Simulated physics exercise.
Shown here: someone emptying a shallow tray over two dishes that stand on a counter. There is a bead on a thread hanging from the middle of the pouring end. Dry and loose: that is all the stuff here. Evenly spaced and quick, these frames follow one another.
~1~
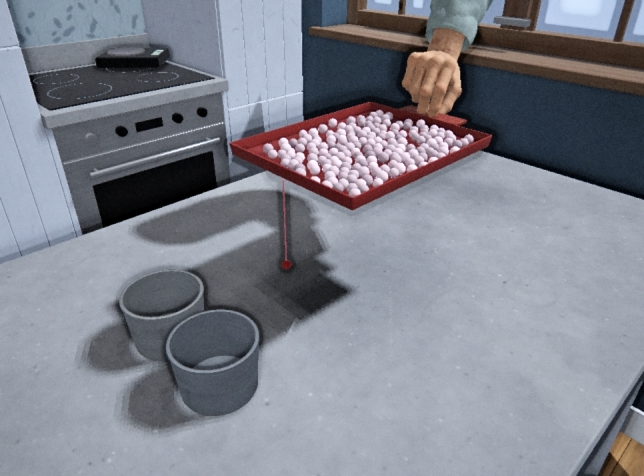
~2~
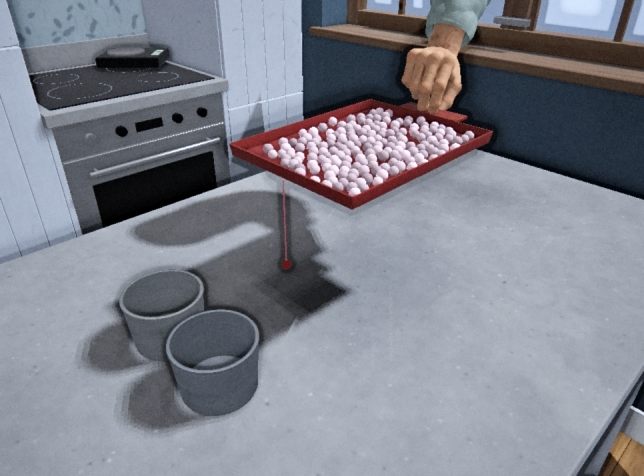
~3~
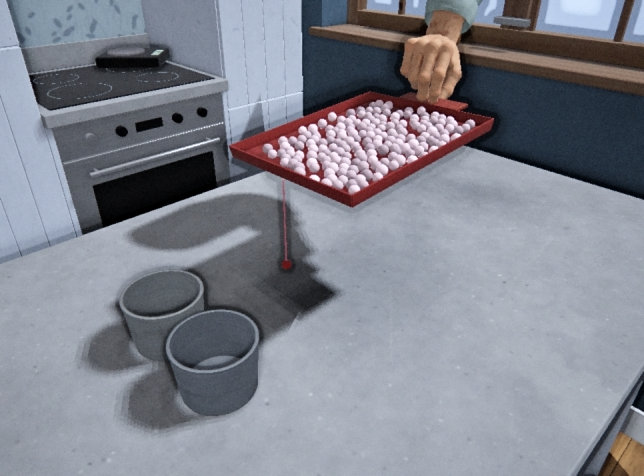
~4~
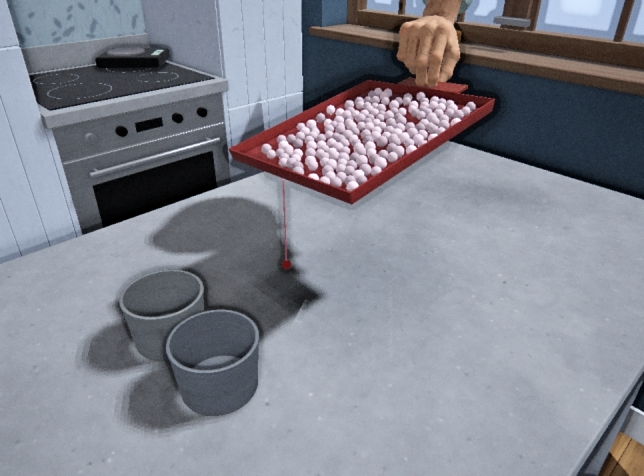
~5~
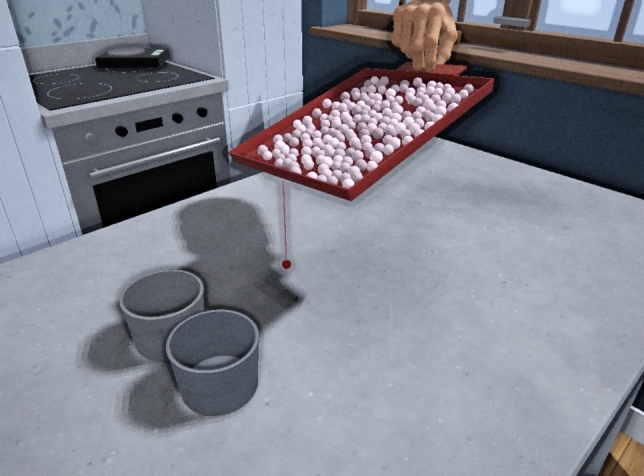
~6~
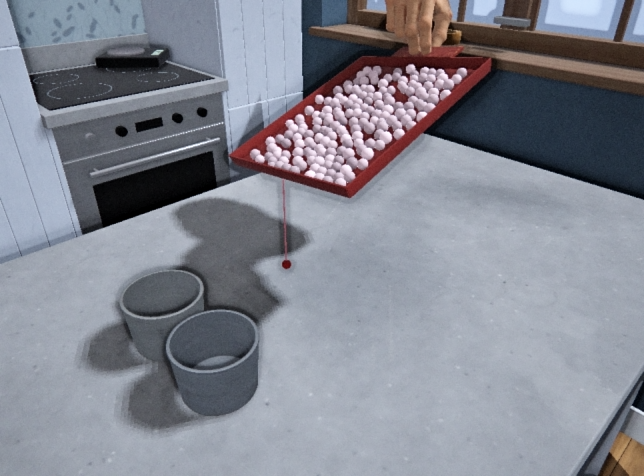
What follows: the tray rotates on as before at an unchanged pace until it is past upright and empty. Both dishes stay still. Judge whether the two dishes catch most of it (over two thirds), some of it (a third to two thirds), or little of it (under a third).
They catch little of it.
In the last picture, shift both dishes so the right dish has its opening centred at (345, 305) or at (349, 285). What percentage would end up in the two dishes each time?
Close to 0 in a hundred, then close to 0 in a hundred.
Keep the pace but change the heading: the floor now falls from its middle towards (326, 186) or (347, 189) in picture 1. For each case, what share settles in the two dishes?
Lab note: Try one about 0 %, try two 0 %.
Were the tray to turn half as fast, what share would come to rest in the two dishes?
Roughly 0 %.
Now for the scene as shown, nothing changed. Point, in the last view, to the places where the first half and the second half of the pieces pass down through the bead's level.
Initially about (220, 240); subsequently about (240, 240).
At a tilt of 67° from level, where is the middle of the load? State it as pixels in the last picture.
Look around (268, 134) in the last picture.
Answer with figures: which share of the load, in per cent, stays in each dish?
Per hundred pieces, the left dish ends with about 0 and the right dish with about 0.
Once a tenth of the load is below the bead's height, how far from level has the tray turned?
That happens at around 70°.
Just after the last frame, tray tipped steeply; the larger part on the tray; about a tenth outside both; about a tenth in the air.
A moment on, tray tipped past a quarter turn; about a tenth on the tray; the larger part outside both; about a tenth in the air.
Further on, tray tipped past a quarter turn; just a few in the left dish; almost all outside both.
When it is over, tray tipped past a quarter turn; not one in the right dish; just a few in the left dish; almost all outside both.
